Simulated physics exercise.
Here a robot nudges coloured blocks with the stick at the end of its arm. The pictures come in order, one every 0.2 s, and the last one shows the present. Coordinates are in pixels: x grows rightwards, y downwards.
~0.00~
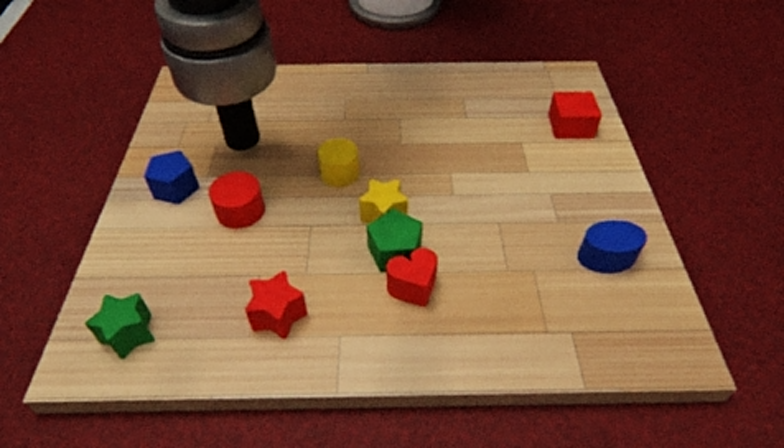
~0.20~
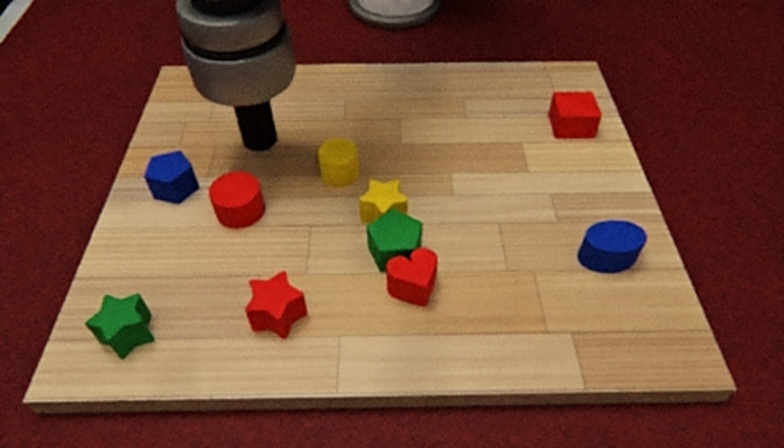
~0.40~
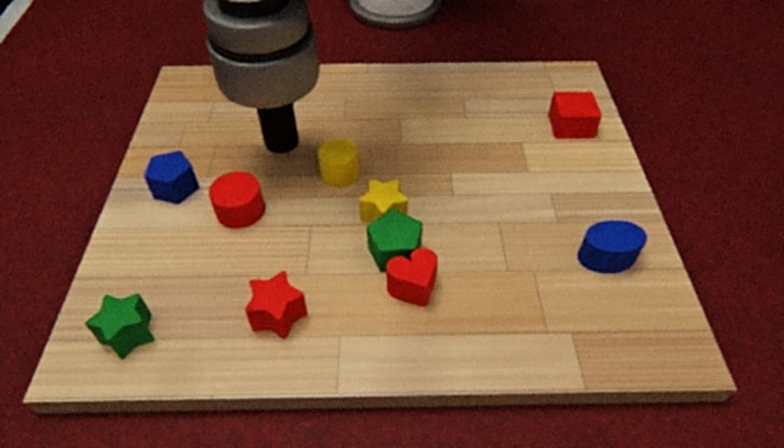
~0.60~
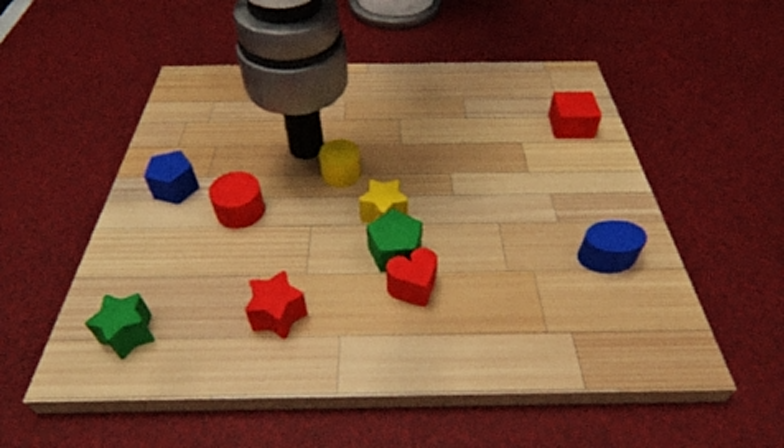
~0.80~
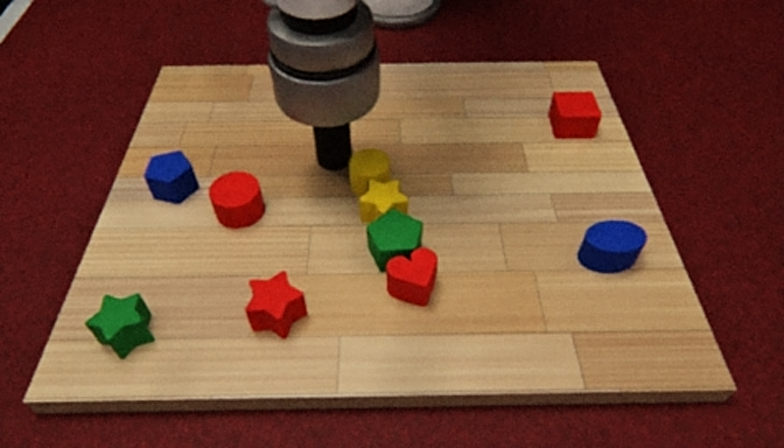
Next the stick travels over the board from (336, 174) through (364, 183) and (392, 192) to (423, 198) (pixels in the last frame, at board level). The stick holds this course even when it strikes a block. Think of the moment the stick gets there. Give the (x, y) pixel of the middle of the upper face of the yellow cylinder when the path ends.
About (463, 183).
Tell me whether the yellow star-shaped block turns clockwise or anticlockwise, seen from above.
The turn is clockwise.
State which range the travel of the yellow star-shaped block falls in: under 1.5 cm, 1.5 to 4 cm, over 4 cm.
The move is medium, 1.5 to 4 cm.
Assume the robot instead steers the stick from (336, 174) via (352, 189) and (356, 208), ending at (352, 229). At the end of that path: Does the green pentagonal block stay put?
No, it doesn't check out.
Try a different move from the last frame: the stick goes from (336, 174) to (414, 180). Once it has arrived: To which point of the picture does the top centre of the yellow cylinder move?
Expect it around (435, 181).
What follows on the original path. Halfway along, stick at (378, 172); yellow cylinder at (416, 173); yellow star-shaped block at (390, 196), turned 30° clockwise.
At the end, stick at (423, 183); yellow cylinder at (463, 183); yellow star-shaped block at (408, 201), turned 90° clockwise; green pentagonal block at (394, 238); red heart block at (415, 270).
